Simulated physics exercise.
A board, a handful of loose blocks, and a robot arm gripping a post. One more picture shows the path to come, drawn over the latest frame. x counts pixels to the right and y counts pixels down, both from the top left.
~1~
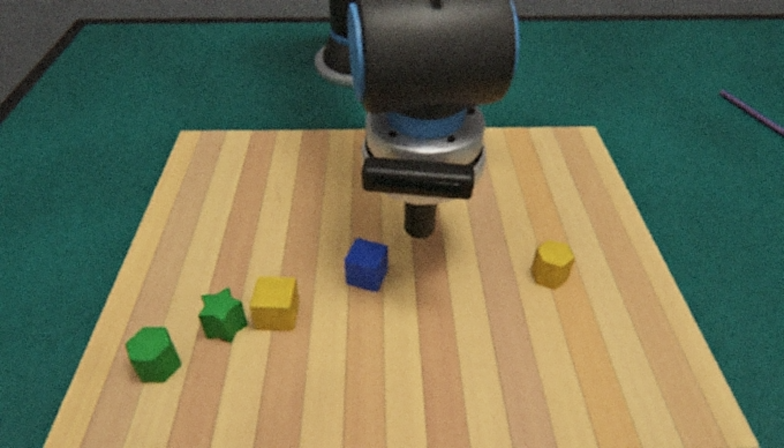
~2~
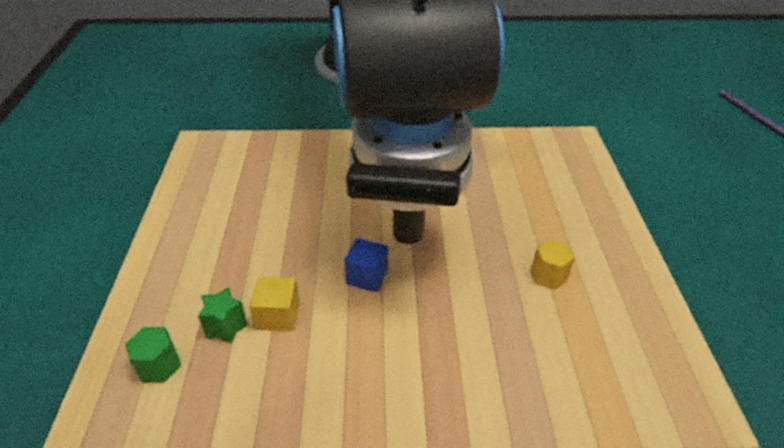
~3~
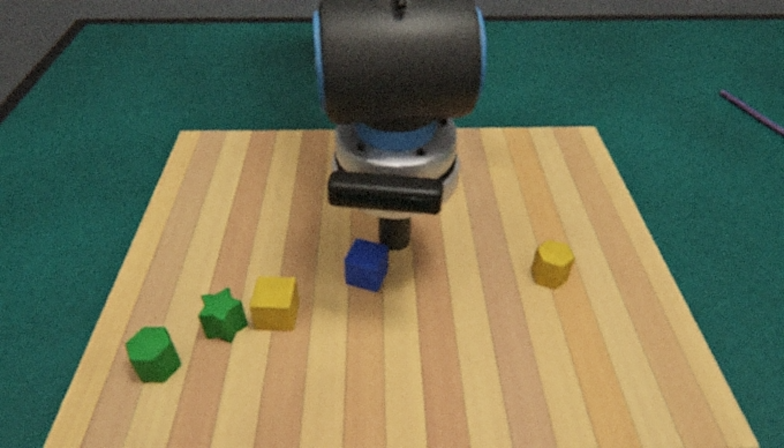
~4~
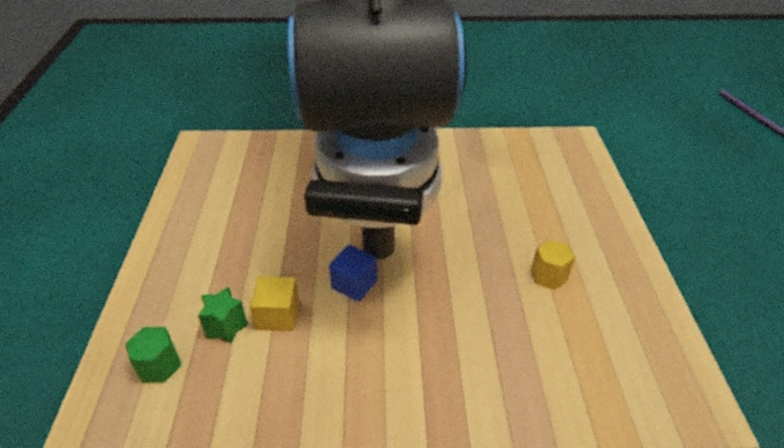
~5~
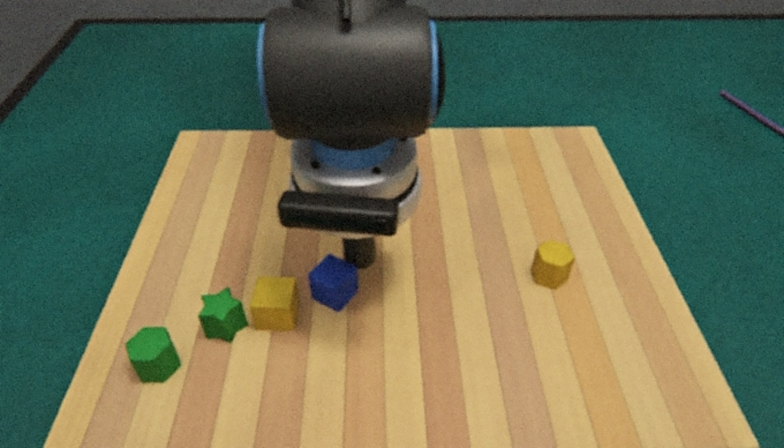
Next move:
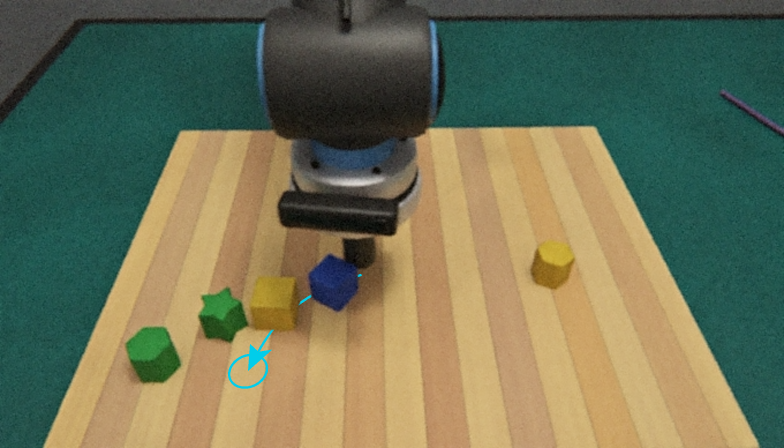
Robot arm moving a dark post leftward over a striped wooden board, meeting a blue block and pushing it toward a yellow one.
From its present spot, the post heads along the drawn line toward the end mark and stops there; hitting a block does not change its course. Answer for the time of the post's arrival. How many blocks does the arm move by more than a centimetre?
In total, three or more blocks get moved by over 1 cm.
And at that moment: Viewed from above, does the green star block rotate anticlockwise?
I'd say no.
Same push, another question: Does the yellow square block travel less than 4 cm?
I'd say no.
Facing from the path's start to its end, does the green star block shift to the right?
I expect so.
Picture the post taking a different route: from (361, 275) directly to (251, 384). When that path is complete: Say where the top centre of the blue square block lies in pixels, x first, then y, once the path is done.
By then it is at (205, 343).
The drawn path runs from (361, 275) by way of (315, 294) and (276, 326) to (248, 371).
The first path, step by step. One third of the way, post at (312, 276); green star block at (201, 313); yellow square block at (241, 300), turned 35° anticlockwise; blue square block at (280, 287), turned 25° clockwise.
Two thirds of the way, post at (271, 309); green hexagon at (116, 354), turned 60° anticlockwise; green star block at (148, 322), turned 30° clockwise; yellow square block at (189, 320), turned 15° anticlockwise; blue square block at (231, 318), turned 45° clockwise.
At the end, post at (243, 354); green hexagon at (105, 356), turned 90° anticlockwise; green star block at (131, 318), turned 50° clockwise; yellow square block at (165, 332), turned 15° clockwise; blue square block at (199, 347), turned 75° clockwise.
